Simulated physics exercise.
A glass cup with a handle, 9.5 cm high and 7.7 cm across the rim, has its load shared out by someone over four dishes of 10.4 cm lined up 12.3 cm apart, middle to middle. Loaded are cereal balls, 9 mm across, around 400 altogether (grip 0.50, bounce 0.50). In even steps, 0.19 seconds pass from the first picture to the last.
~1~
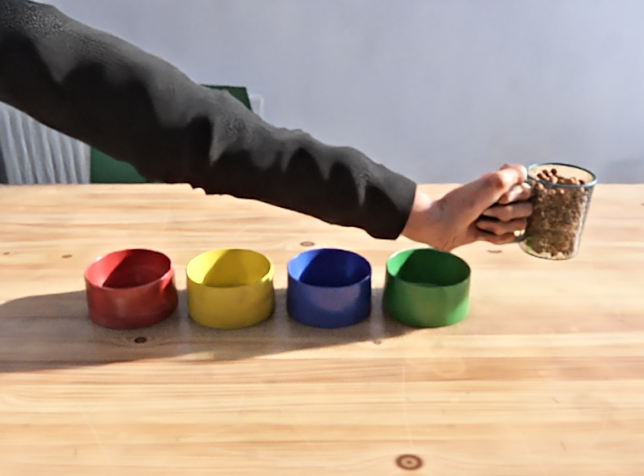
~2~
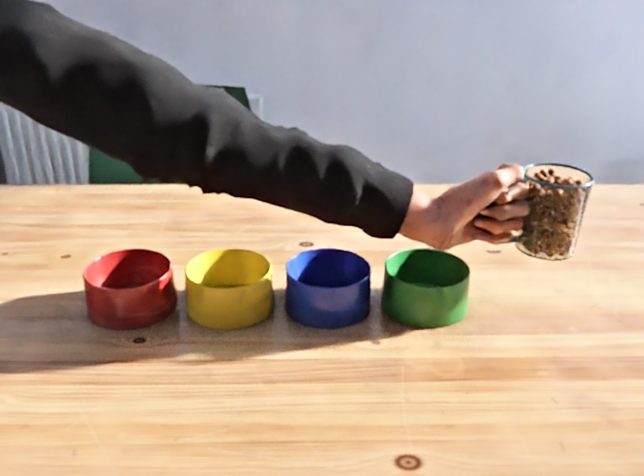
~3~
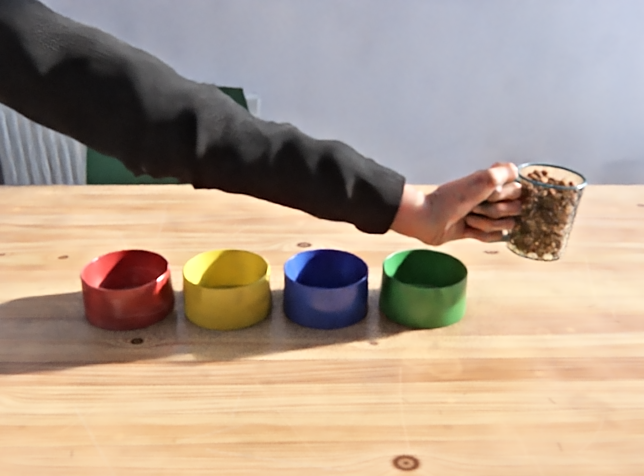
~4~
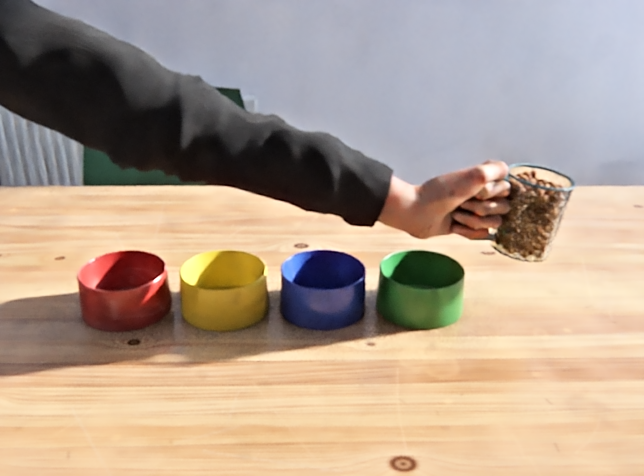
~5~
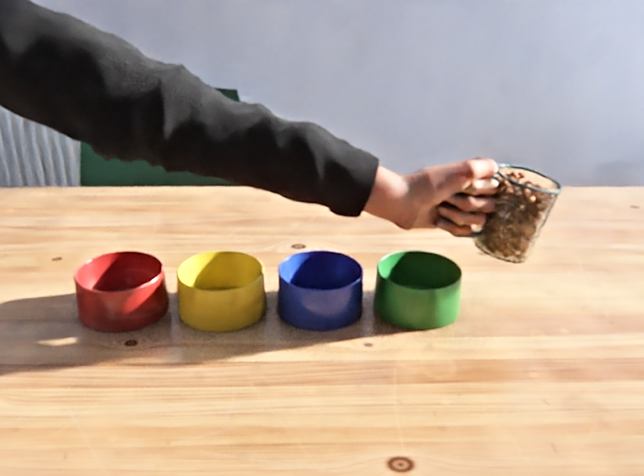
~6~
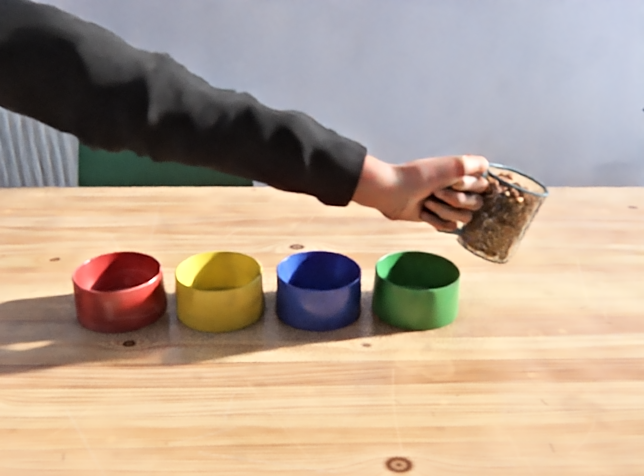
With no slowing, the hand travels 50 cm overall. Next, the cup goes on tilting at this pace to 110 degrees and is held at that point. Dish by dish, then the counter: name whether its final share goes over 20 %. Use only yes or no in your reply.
Red: No; blue: Yes; green: No; yellow: Yes; counter: Yes.
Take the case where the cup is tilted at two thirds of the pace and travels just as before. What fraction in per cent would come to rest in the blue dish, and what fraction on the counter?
The blue dish would get 0 and the counter 40.
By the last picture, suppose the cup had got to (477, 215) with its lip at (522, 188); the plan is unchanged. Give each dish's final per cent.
Red 0, blue 0, green 0, yellow 50.
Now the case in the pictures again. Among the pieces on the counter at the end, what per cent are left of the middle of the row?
80 per cent.
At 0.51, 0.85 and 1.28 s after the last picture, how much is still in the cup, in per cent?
95, 45, 20.
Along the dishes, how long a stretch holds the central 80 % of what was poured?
That stretch measures near 20 centimetres.
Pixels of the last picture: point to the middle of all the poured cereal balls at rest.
When it all comes to rest, the middle is near (237, 301).
Then, 0.51 s after the last picture, tilt 93 degrees; cup holds 95 %.
Then, 0.85 s after the last picture, tilt 110 degrees; cup holds 45 %, blue 30 %, yellow 10 %.
Then, 1.28 s after the last picture, tilt 110 degrees; cup holds 20 %, blue 30 %, yellow 30 %.
In the end, red 0 %, blue 30 %, green 0 %, yellow 35 %, counter 30 %.
